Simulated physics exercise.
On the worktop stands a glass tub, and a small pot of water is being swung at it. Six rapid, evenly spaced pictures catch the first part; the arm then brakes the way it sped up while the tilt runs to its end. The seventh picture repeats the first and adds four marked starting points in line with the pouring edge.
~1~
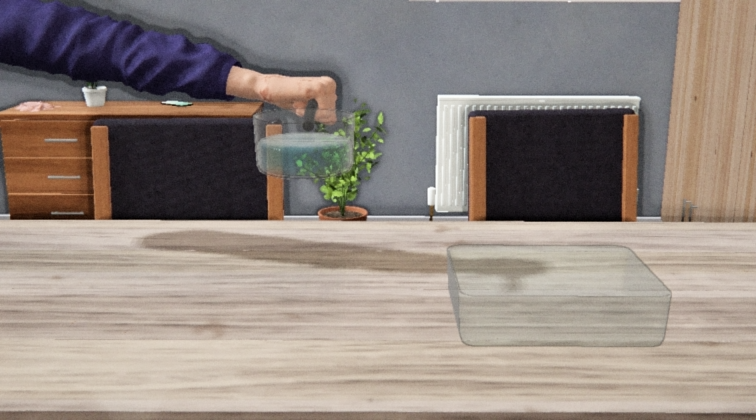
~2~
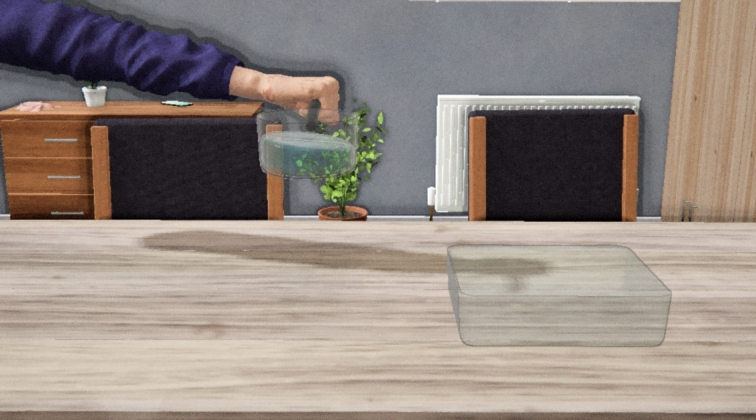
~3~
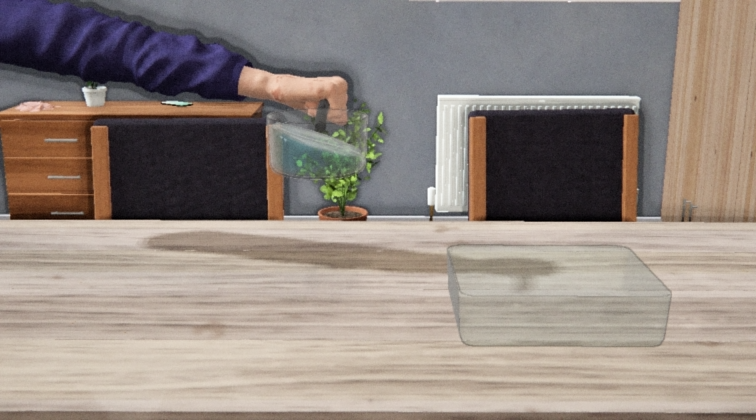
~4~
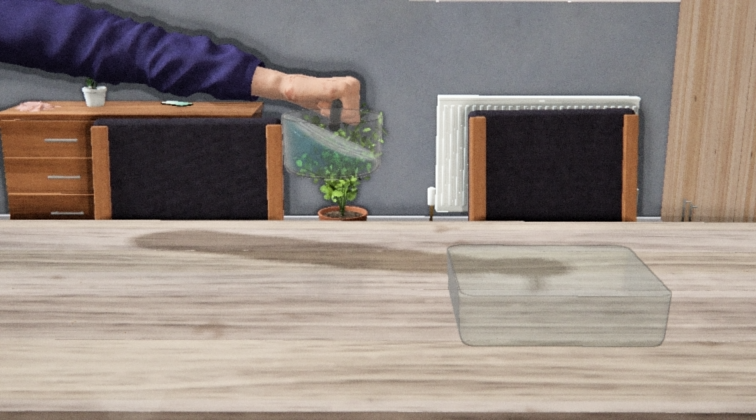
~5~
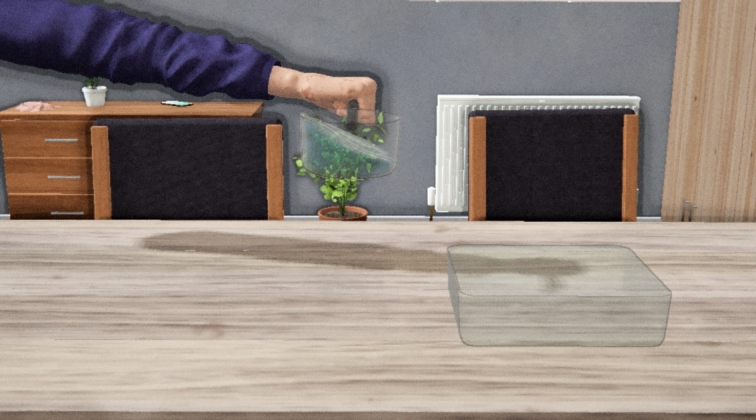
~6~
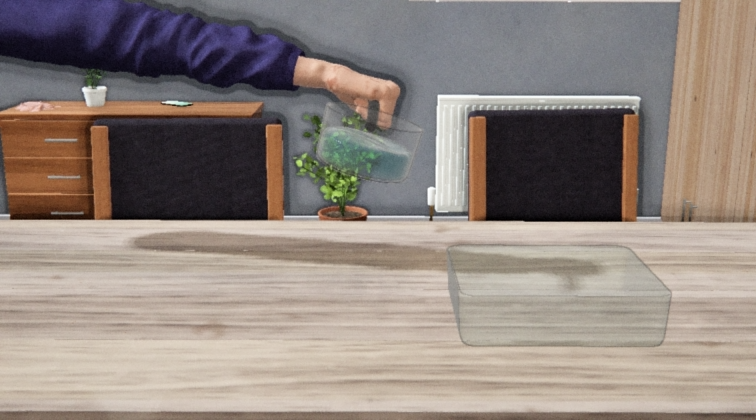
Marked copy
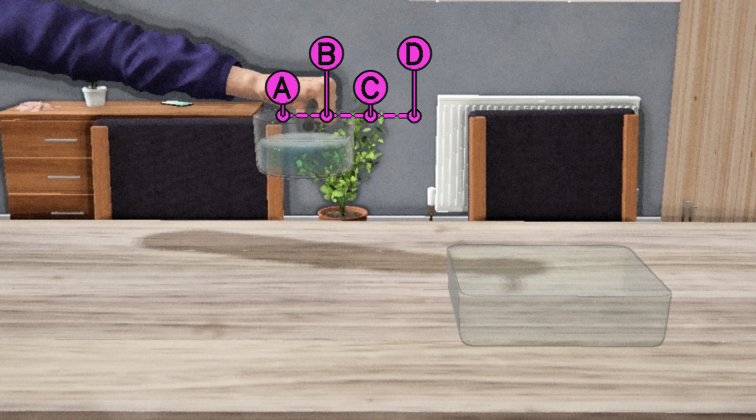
Above a wooden table, a hand moves a small clear container of water rightward, tilting it.
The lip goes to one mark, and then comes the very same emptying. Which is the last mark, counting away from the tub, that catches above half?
Take B.
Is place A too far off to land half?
Yes, it does.
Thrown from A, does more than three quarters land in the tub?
No, less.
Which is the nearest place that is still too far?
It is A.
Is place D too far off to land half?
No, that is safe.
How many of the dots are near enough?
Three of them.
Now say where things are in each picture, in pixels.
The first picture shows upright, lip at (352, 115); tub from (459, 344) to (663, 344); nothing has left yet.
The second picture shows upright, lip at (355, 115); nothing has left yet.
The third picture shows upright, lip at (365, 115); nothing has left yet.
The fourth picture shows upright, lip at (380, 115); nothing has left yet.
The fifth picture shows upright, lip at (398, 117); nothing has left yet.
The sixth picture shows tipped about 15°, lip at (421, 129); nothing has left yet.
In magenta, A at (282, 115); B at (326, 115); C at (370, 115); D at (414, 115).
Choosing A, about 34 % lands in the tub, 59 % falls short and 8 % goes beside or beyond.
Choosing B, about 64 % lands in the tub, 21 % falls short and 14 % goes beside or beyond.
Choosing C, about 78 % lands in the tub, 4 % falls short and 18 % goes beside or beyond.
Choosing D, about 80 % lands in the tub, 8 % falls short and 13 % goes beside or beyond.
